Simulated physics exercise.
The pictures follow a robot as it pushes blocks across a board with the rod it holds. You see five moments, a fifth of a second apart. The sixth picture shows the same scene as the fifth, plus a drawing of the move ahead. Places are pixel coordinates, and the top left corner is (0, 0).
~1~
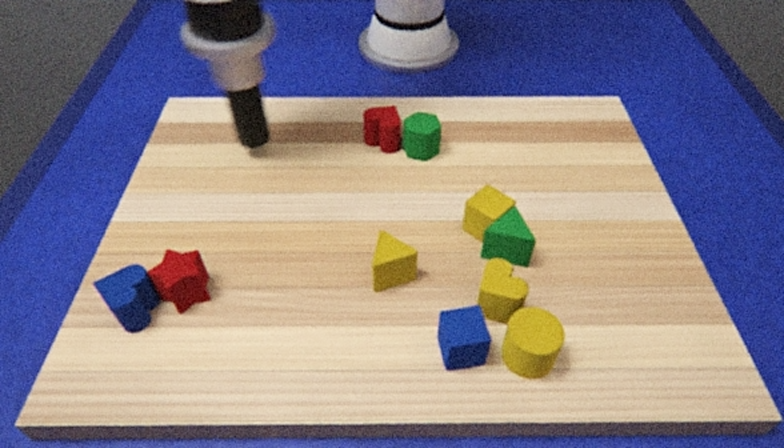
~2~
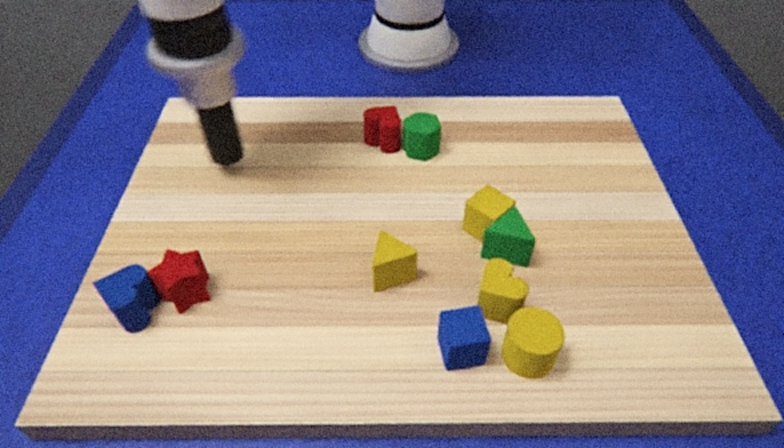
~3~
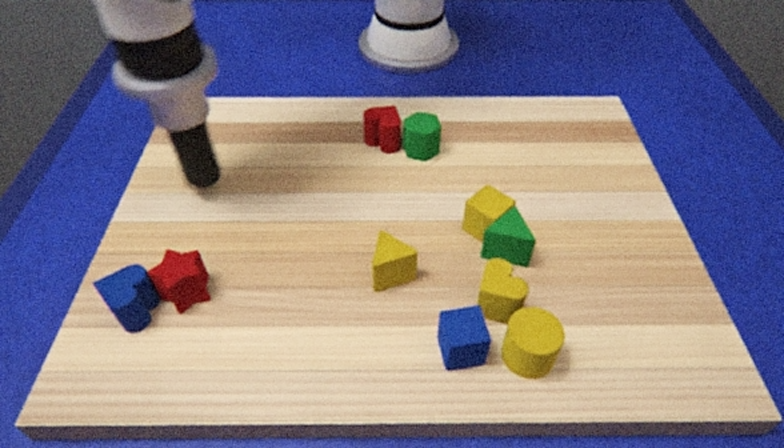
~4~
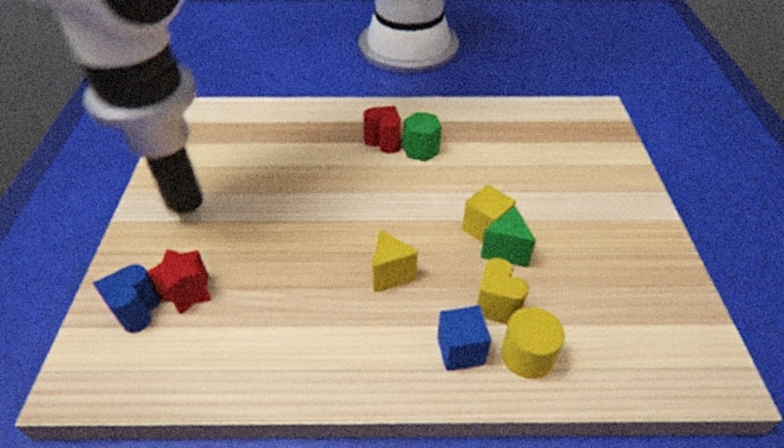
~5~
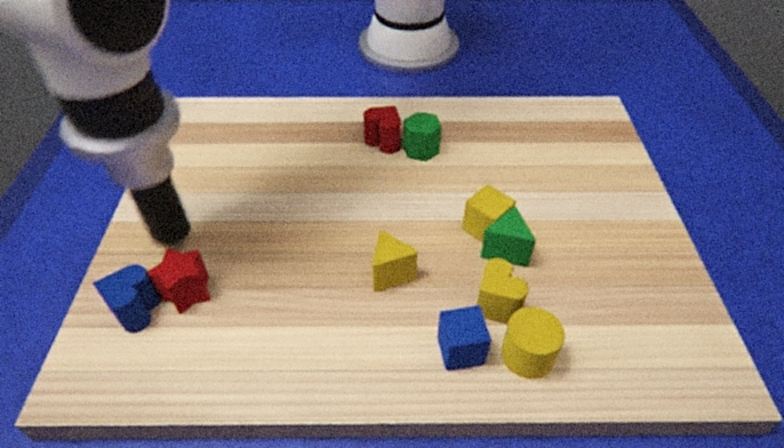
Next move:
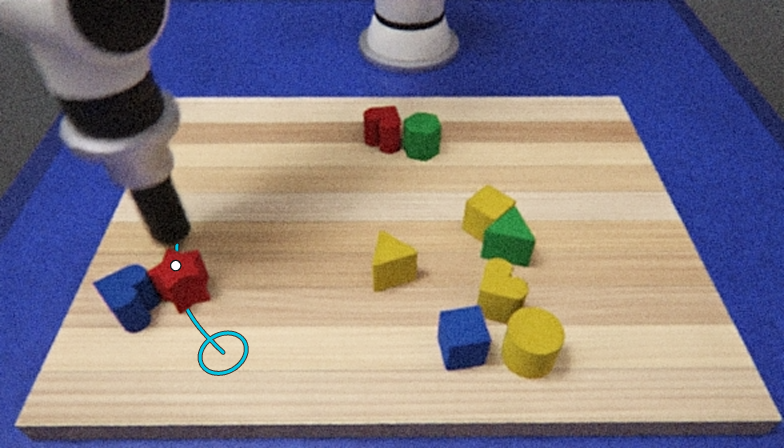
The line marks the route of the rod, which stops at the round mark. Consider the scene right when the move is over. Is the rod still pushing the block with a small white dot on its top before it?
Yes
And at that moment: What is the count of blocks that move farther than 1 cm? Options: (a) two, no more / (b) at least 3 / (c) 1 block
c.
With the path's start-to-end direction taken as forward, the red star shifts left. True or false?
Answer: True.
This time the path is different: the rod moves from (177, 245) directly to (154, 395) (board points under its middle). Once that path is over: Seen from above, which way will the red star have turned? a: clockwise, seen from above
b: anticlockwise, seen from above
(b)
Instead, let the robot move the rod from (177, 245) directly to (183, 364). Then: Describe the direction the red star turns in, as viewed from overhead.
The sense of turning is anti-clockwise.
Drawn move, from (177, 245) over (178, 282) and (193, 319) to (223, 353); the dot is on the red star.
The first path, step by step. One third of the way, rod at (172, 270); red star at (185, 286), turned 15° anticlockwise.
Two thirds of the way, rod at (188, 307); blue heart at (118, 287); red star at (202, 320), turned 45° anticlockwise.
At the end, rod at (218, 341); blue heart at (118, 287); red star at (235, 358), turned 45° anticlockwise.
